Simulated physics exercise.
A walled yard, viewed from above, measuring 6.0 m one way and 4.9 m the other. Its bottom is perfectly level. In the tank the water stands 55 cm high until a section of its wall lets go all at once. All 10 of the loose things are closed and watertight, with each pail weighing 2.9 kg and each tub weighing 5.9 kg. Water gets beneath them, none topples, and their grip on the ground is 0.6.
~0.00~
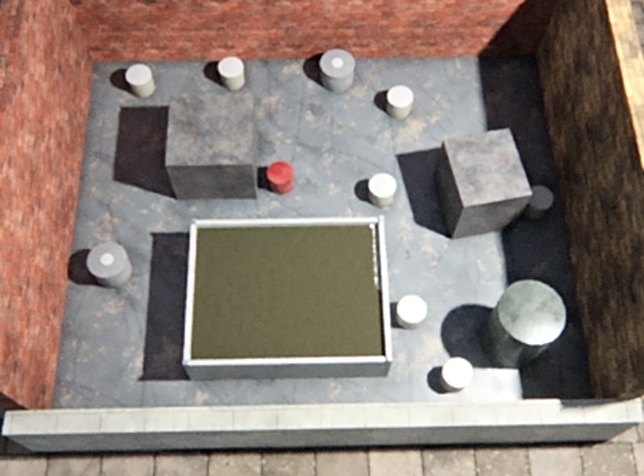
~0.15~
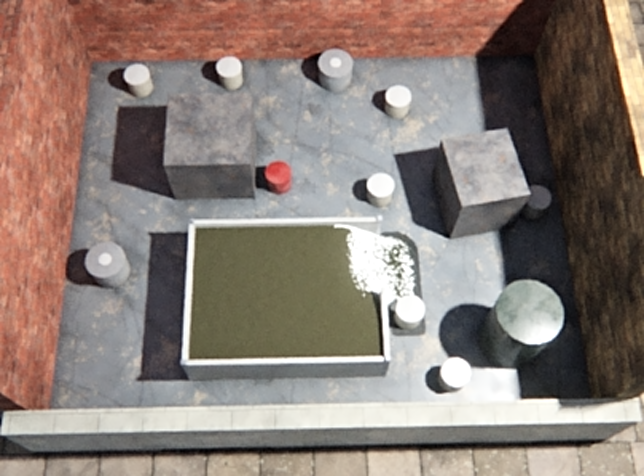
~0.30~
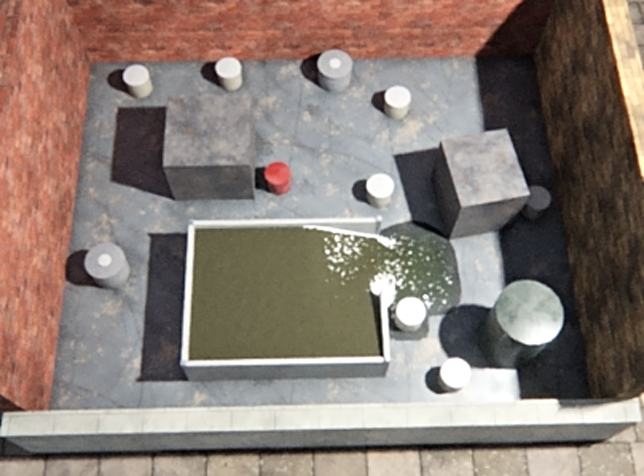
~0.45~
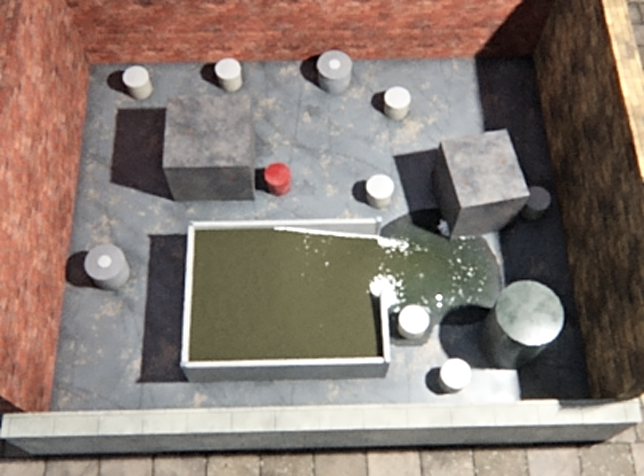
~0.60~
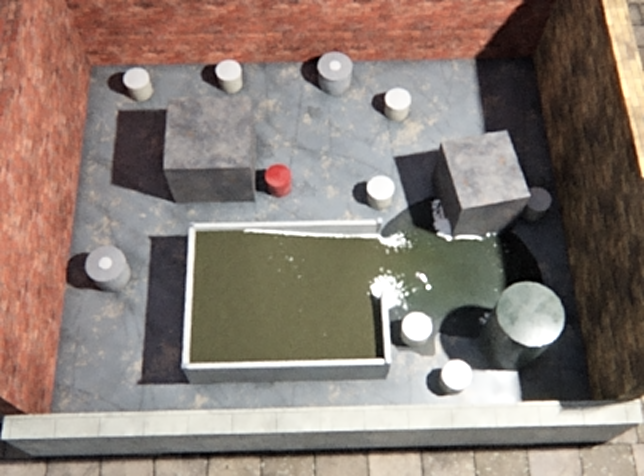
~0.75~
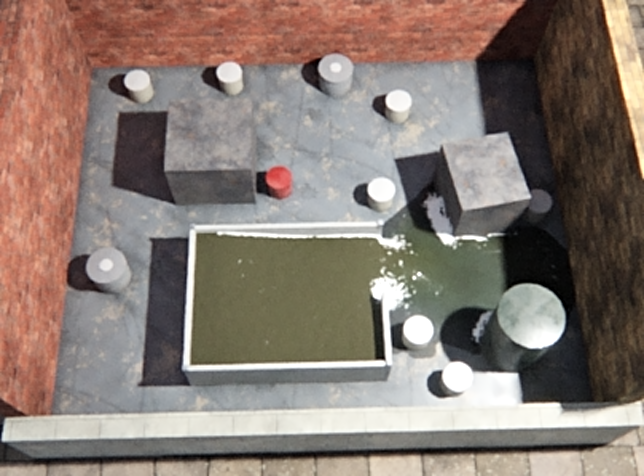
In a walled yard scattered with blocks and pails, greenish water broke out of a tank's right side in white splashes and spread across the floor around nearby objects, while the red pail stayed put.
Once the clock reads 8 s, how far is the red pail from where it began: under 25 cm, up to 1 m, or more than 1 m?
It relocates modestly.
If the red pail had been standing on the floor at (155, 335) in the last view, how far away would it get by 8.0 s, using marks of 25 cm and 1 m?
By that time it keeps its spot.
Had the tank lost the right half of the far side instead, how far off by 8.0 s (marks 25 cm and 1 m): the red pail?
Under that change, the red pail covers a big distance.
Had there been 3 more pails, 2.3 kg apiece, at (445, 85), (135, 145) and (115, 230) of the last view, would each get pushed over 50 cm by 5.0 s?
Answers, first to last: Exceeding, not exceeding, not exceeding.
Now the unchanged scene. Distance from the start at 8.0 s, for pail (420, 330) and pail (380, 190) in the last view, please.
In that order: 120 cm, 20 cm.
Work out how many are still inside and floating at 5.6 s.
4 of them.
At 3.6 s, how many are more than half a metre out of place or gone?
The count is 4.
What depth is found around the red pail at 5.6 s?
Around 1 cm.
After 1.6 s the red pail is near (279, 177), 0.0 m from its start, aground; 0 afloat.
After 3.6 s the red pail is near (279, 177), 0.0 m from its start, aground; 4 afloat.
After 5.6 s the red pail is near (279, 177), 0.0 m from its start, aground; 4 afloat.
After 8.0 s the red pail is near (308, 210), 0.6 m from its start, afloat; 8 afloat.
